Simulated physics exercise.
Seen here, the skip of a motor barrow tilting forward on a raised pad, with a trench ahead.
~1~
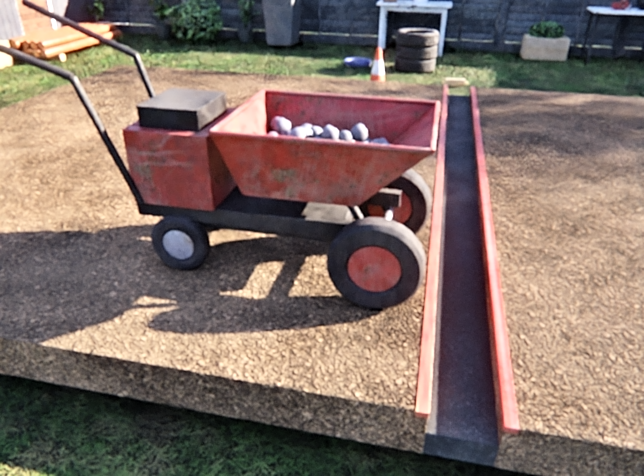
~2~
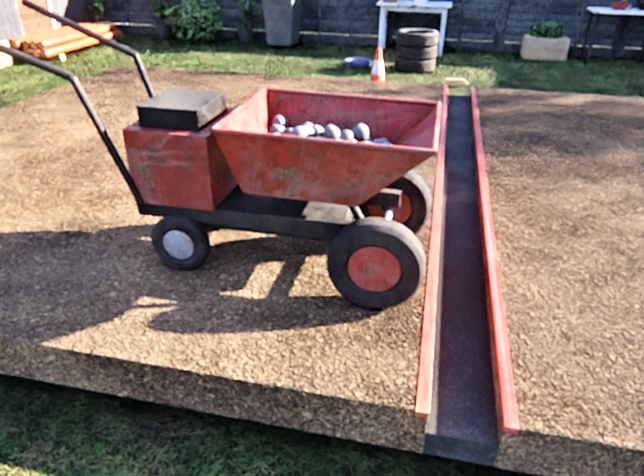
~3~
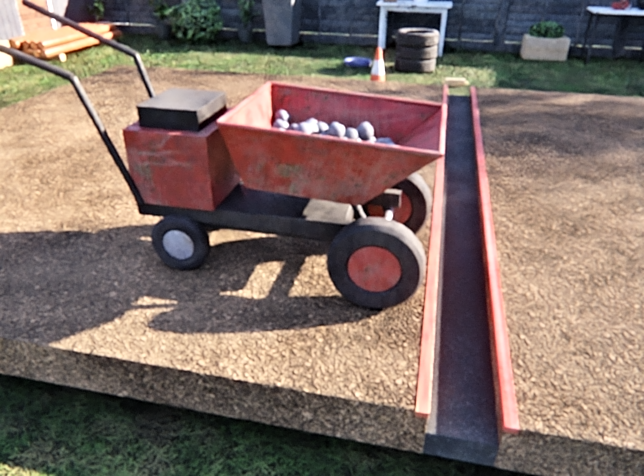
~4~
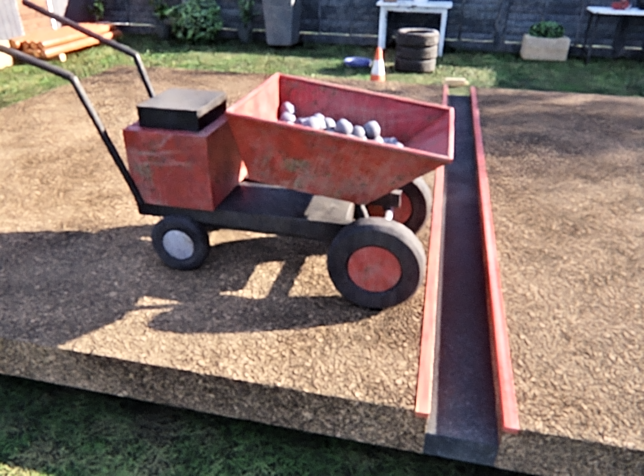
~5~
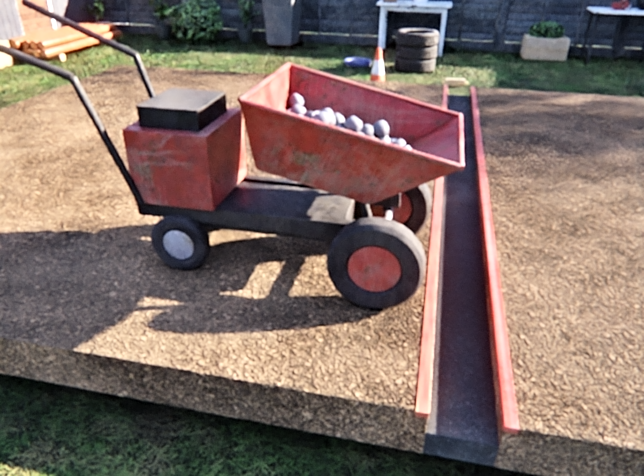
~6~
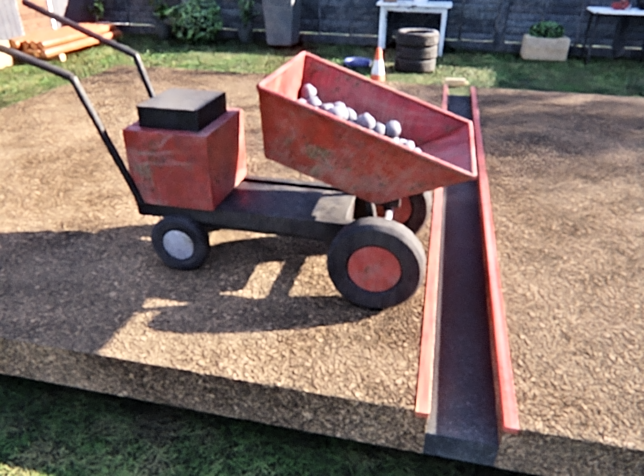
Red skip of a motor barrow, loaded with round cobbles, tilting forward to the right beside a narrow trench with red edges.
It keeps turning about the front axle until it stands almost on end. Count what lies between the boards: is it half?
The trench takes less than half.
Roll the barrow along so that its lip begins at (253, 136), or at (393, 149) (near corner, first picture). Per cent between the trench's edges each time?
Roughly 30 per cent, and 30 per cent.
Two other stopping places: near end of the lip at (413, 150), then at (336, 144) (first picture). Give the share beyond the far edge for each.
Near 90 % and 10 %.
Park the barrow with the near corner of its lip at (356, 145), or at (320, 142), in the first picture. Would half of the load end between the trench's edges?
First more than half, then most of it.
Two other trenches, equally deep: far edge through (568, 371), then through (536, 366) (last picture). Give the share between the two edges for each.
About 70 and 20 per cent.
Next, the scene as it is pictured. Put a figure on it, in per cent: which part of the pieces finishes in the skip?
Near 5 %.
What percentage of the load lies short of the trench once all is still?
Close to 0 per cent.
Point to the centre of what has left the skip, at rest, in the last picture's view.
Around (553, 282).
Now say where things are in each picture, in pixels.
In the first frame, lip of the skip at (431, 152), level; top of the load at (319, 144), round cobbles; first edge of the trench at (427, 349); far edge at (504, 361), the trench under half as wide as the skip, and shallow for its width.
In the second frame, lip of the skip at (434, 153), level; top of the load at (320, 143).
In the third frame, lip of the skip at (440, 156), tipped barely; top of the load at (324, 140).
In the fourth frame, lip of the skip at (449, 161), tipped a little; top of the load at (316, 126).
In the fifth frame, lip of the skip at (461, 168), tipped a little; top of the load at (298, 130).
In the sixth frame, lip of the skip at (474, 178), tipped clearly; top of the load at (309, 122); first edge of the trench at (427, 349); far edge at (504, 361).
Soon after the last picture, skip tipped steeply; all in the skip.
A little later, skip tipped right over; about a third in the skip; about two thirds beyond it.
Later still, skip tipped right over; a small part in the skip; nearly all beyond it.
At rest, skip tipped right over; a small part in the skip; none in or heaped over the trench; nearly all beyond it.
